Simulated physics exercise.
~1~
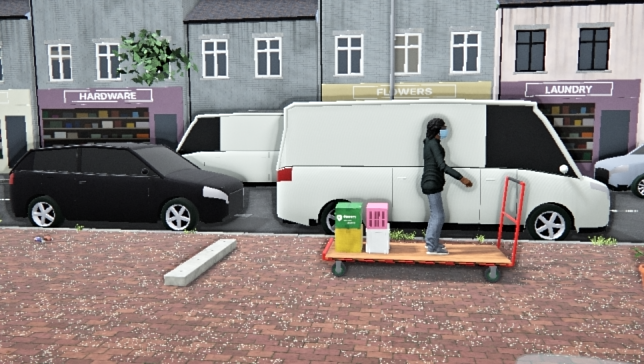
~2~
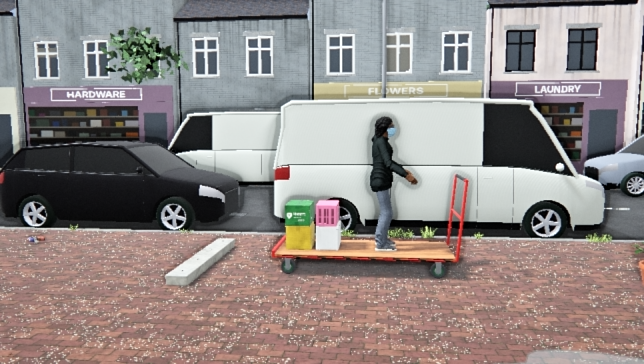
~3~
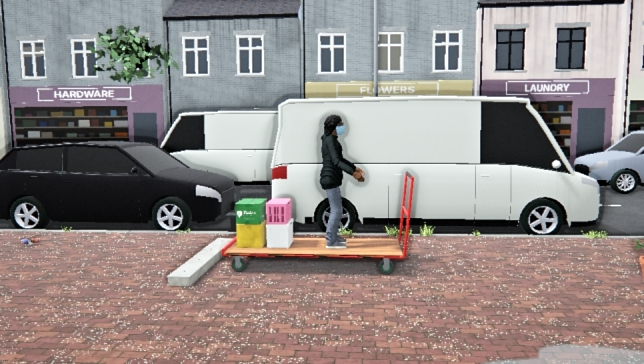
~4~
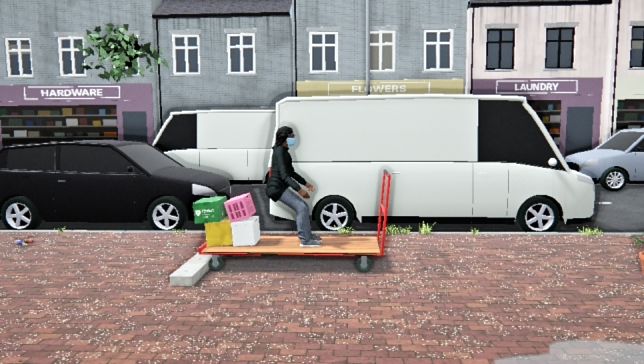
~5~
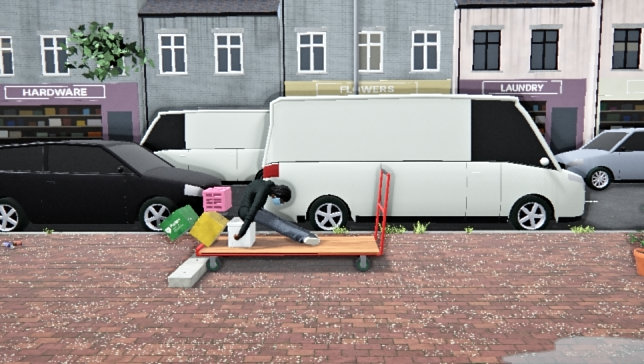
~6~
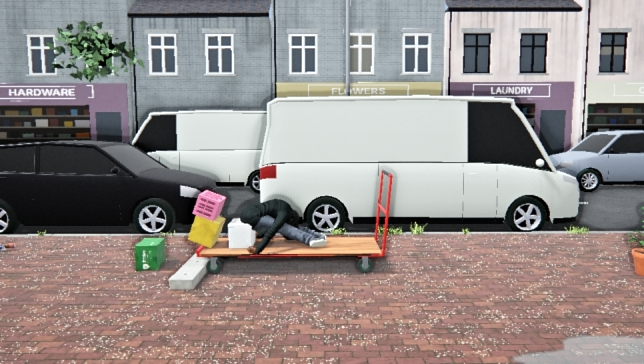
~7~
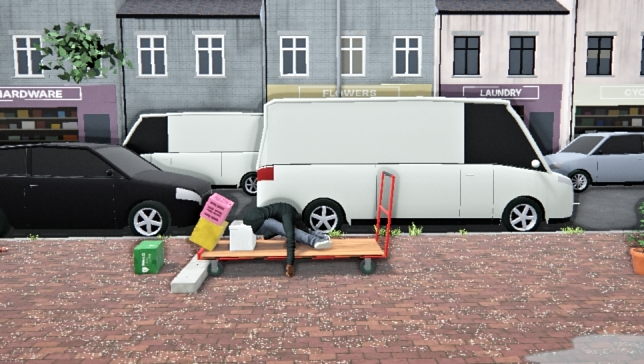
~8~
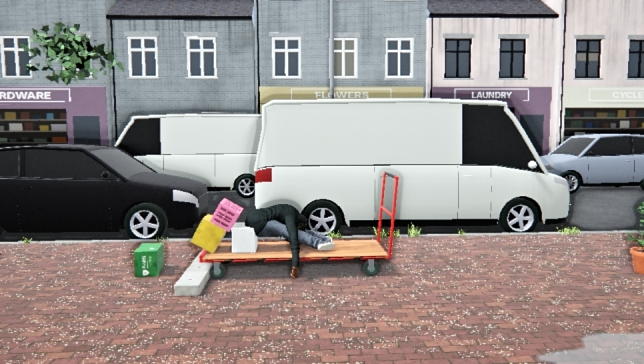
An orange flatbed trolley carries a standing person in dark clothes and a face mask, with green, pink, yellow and white containers stacked behind, seen side-on across a brick pavement. Behind it stand a black car, white vans and a row of shops. The trolley rolls left, its red handle trailing, until it jams against a pale wheel stop. The stack tips forward and the person drops and topples left onto the deck. The green carton falls over the front onto the bricks beyond the stop. The pink and yellow ones end tilted at the deck's front edge, beside the white container and the slumped person.
